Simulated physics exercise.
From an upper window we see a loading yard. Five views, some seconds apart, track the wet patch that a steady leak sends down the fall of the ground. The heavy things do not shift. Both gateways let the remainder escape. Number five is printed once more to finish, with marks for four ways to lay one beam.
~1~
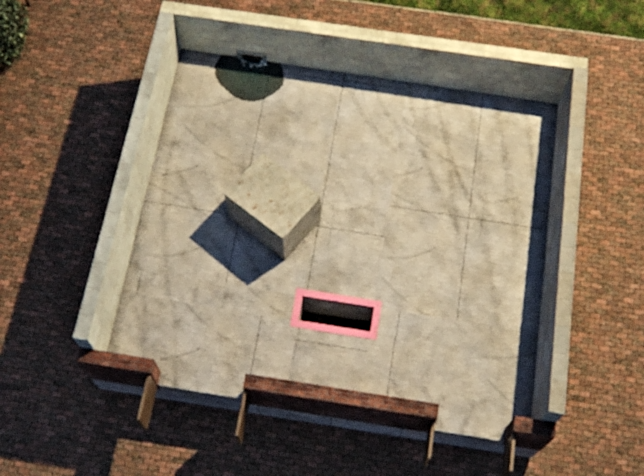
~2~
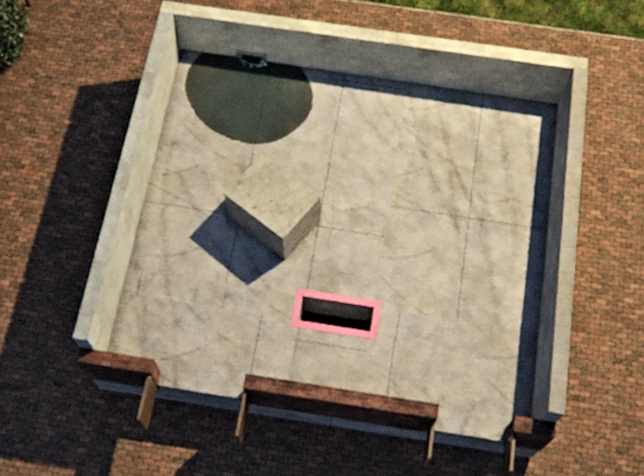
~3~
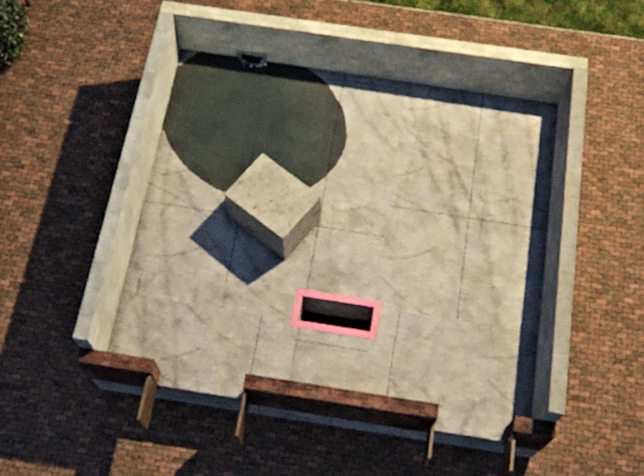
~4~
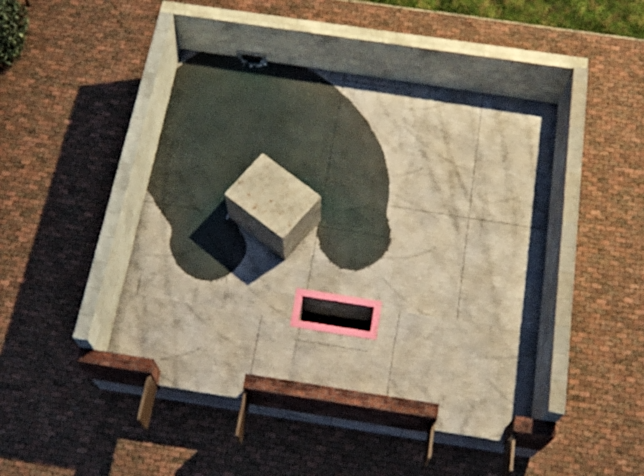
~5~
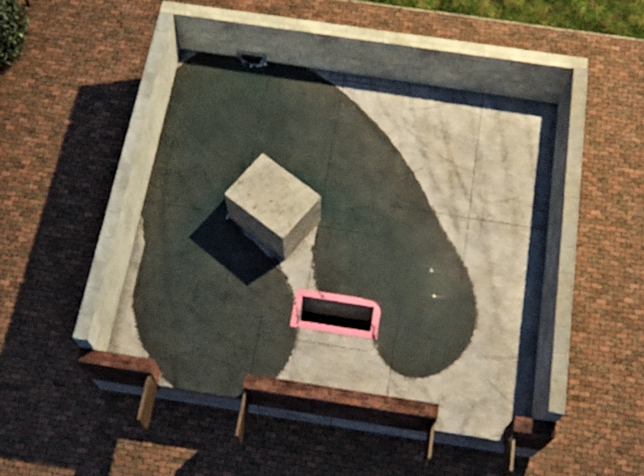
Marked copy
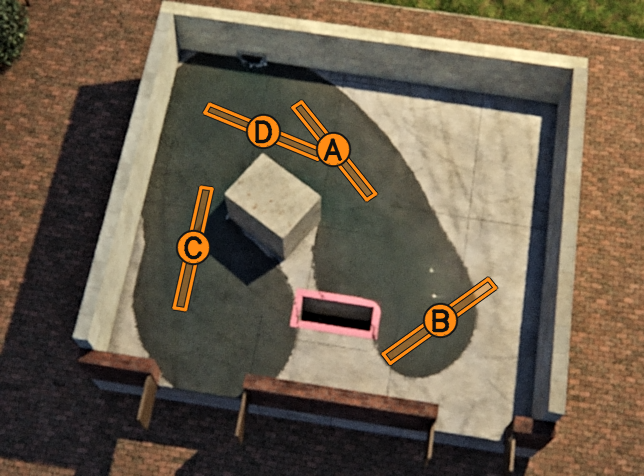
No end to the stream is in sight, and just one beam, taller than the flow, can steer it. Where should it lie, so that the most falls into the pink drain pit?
Take B.
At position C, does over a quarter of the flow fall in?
No.
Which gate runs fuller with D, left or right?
The right one.
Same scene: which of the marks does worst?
D.
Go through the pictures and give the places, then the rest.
The first picture shows outfall at (252, 56); pink drain pit at (336, 314); open gate at (469, 422); open gate at (205, 379); front seen at (272, 90), 2 % of the ground wet; pink drain pit still dry.
The second picture shows front seen at (236, 137), 8 % of the ground wet; pink drain pit still dry.
The third picture shows front seen at (219, 187), 17 % of the ground wet; pink drain pit still dry.
The fourth picture shows front seen at (363, 259), 29 % of the ground wet; pink drain pit still dry.
The fifth picture shows front seen at (444, 360), 50 % of the ground wet; pink drain pit taking water.
On the marked copy, A from (297, 104) to (371, 196); B from (386, 358) to (491, 283); C from (179, 308) to (206, 188); D from (207, 108) to (319, 154).
Choosing A, about 12 % of the stream goes into the pink drain pit, about 87 % out by the gates.
Choosing B, about 20 % of the stream goes into the pink drain pit, about 79 % out by the gates.
Choosing C, about 14 % of the stream goes into the pink drain pit, about 86 % out by the gates.
Choosing D, about 7 % of the stream goes into the pink drain pit, about 93 % out by the gates.
